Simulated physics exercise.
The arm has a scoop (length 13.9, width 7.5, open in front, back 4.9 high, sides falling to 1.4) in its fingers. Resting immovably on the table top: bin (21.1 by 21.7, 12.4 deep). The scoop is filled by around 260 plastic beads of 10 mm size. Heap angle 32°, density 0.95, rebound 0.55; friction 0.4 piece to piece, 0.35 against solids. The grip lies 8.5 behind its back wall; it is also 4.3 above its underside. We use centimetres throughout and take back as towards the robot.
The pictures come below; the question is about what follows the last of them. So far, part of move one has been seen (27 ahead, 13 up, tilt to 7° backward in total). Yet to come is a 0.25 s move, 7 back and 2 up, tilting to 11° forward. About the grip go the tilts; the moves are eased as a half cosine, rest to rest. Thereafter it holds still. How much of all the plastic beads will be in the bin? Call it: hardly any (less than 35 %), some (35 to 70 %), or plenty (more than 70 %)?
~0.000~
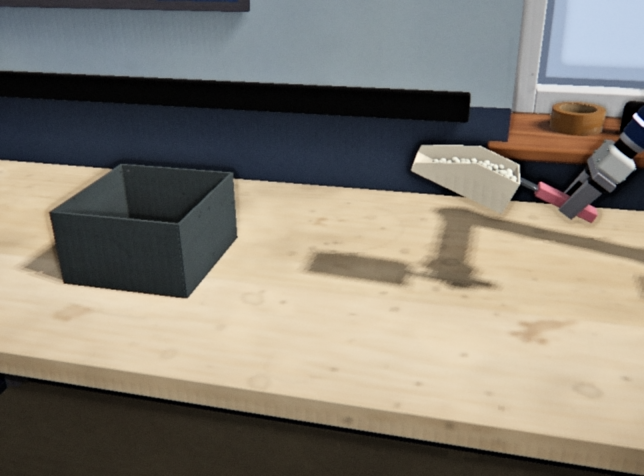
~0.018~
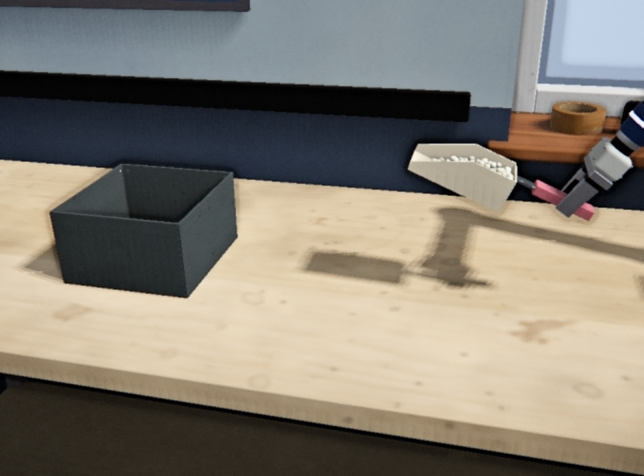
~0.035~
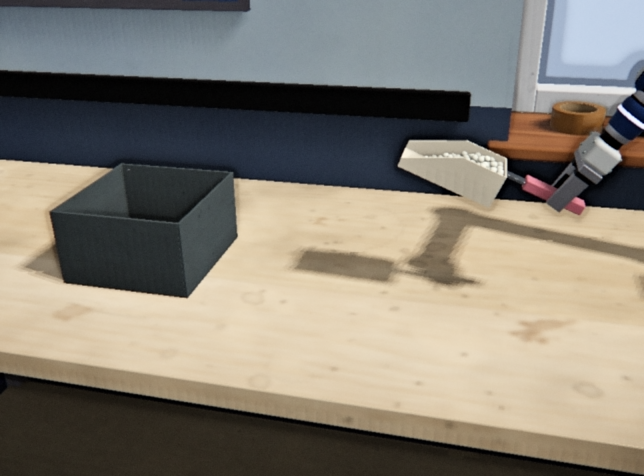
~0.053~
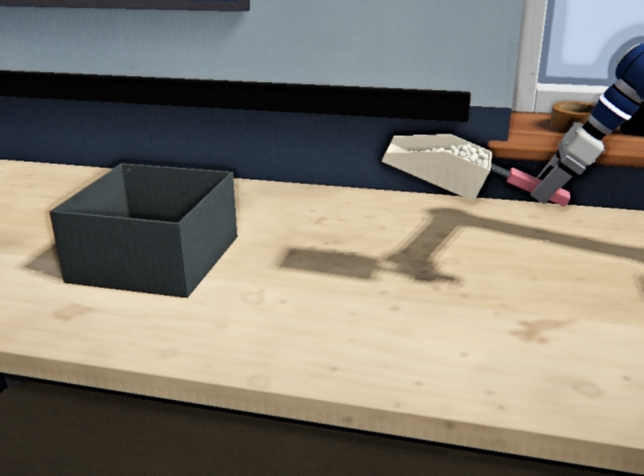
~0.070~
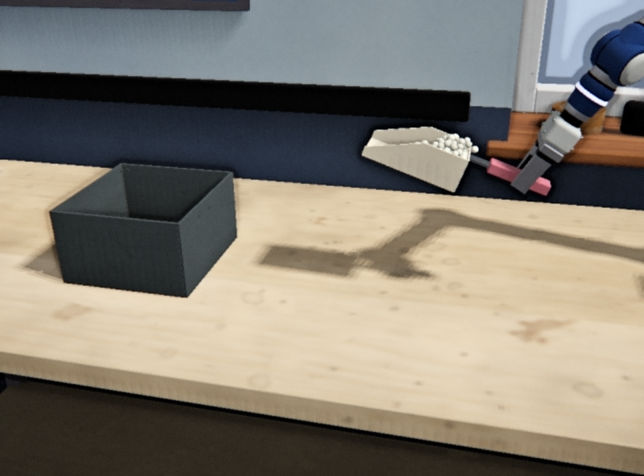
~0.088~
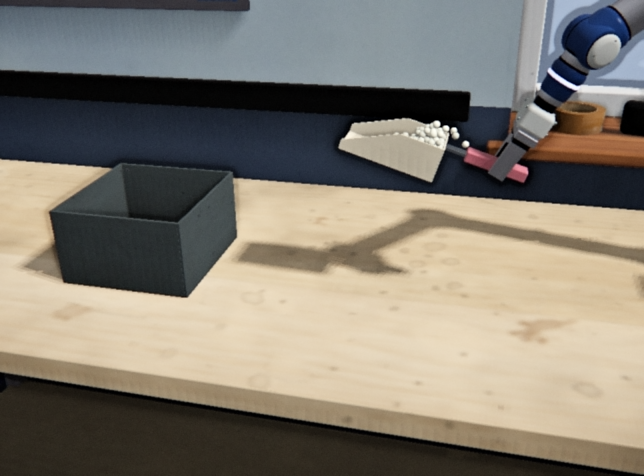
I would call it hardly any.
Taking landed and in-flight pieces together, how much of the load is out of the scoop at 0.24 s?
About 55 in a hundred parts are out by then.
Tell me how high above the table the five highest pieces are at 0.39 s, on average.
About 24 cm above the table.
By 0.24 s, tilted 6° backward, highest piece 33 above the table; 119 on the scoop, 138 in flight or on a rim.
By 0.39 s, tilted 7° forward, highest piece 24 above the table; 10 in the bin, 3 on the table or floor, 244 in flight or on a rim.
By 0.66 s, tilted 11° forward, highest piece 12 above the table; 189 on the table or floor, 48 in the bin, 20 in flight or on a rim.
By 1.71 s, tilted 11° forward, highest piece 1 above the table; 209 on the table or floor, 48 in the bin.
Final count, 209 on the table or floor, 48 in the bin. That is 19 % in the bin.
